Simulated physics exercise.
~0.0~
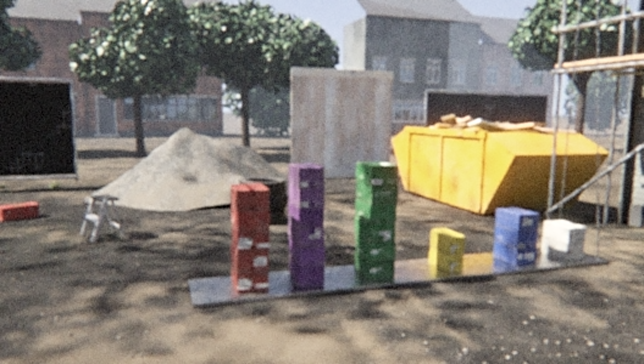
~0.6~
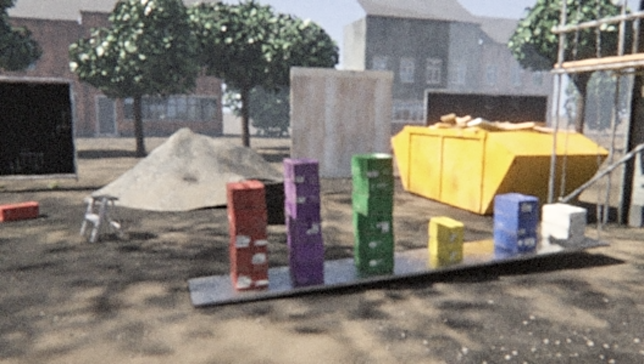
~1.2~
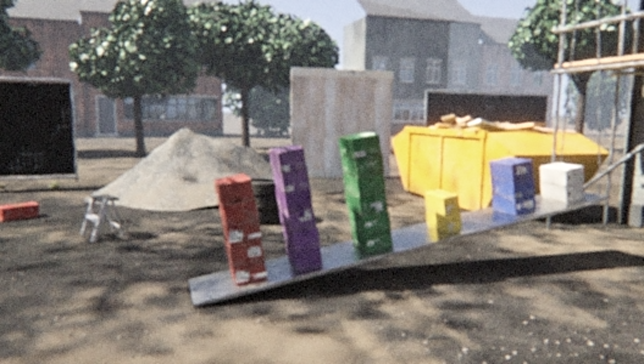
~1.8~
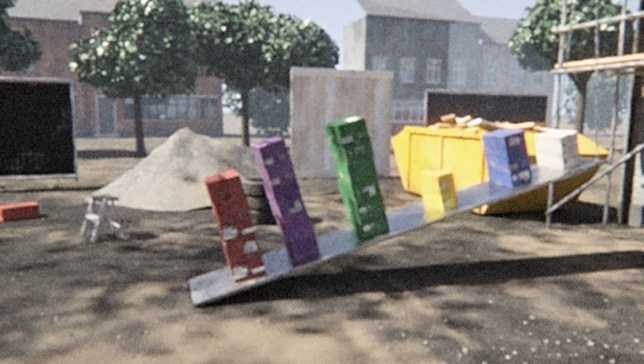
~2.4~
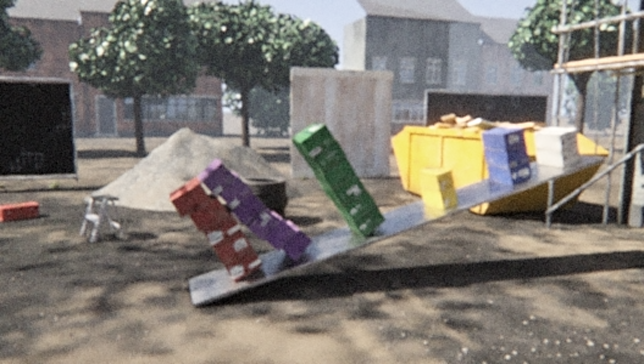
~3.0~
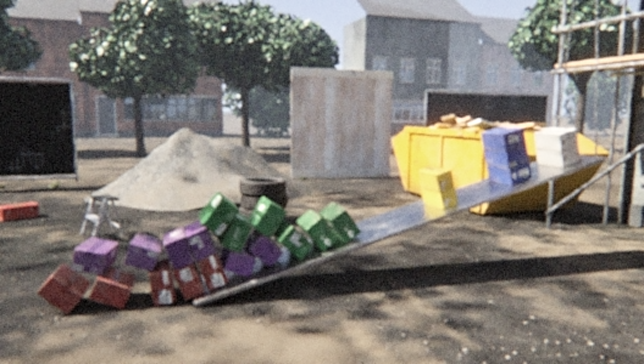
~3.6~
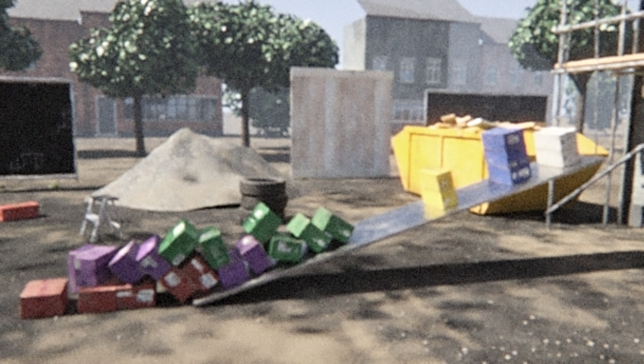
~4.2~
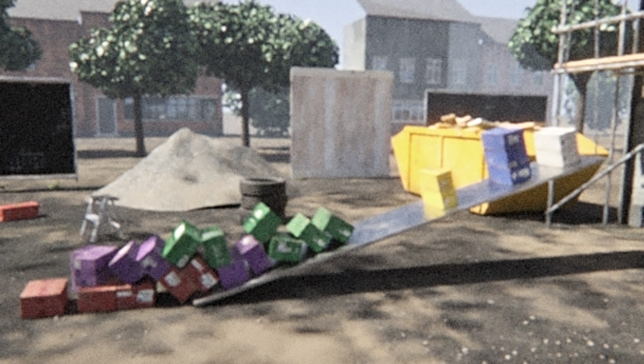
In a yard, a board's right end rises, three tall stacks topple left, and three stay.
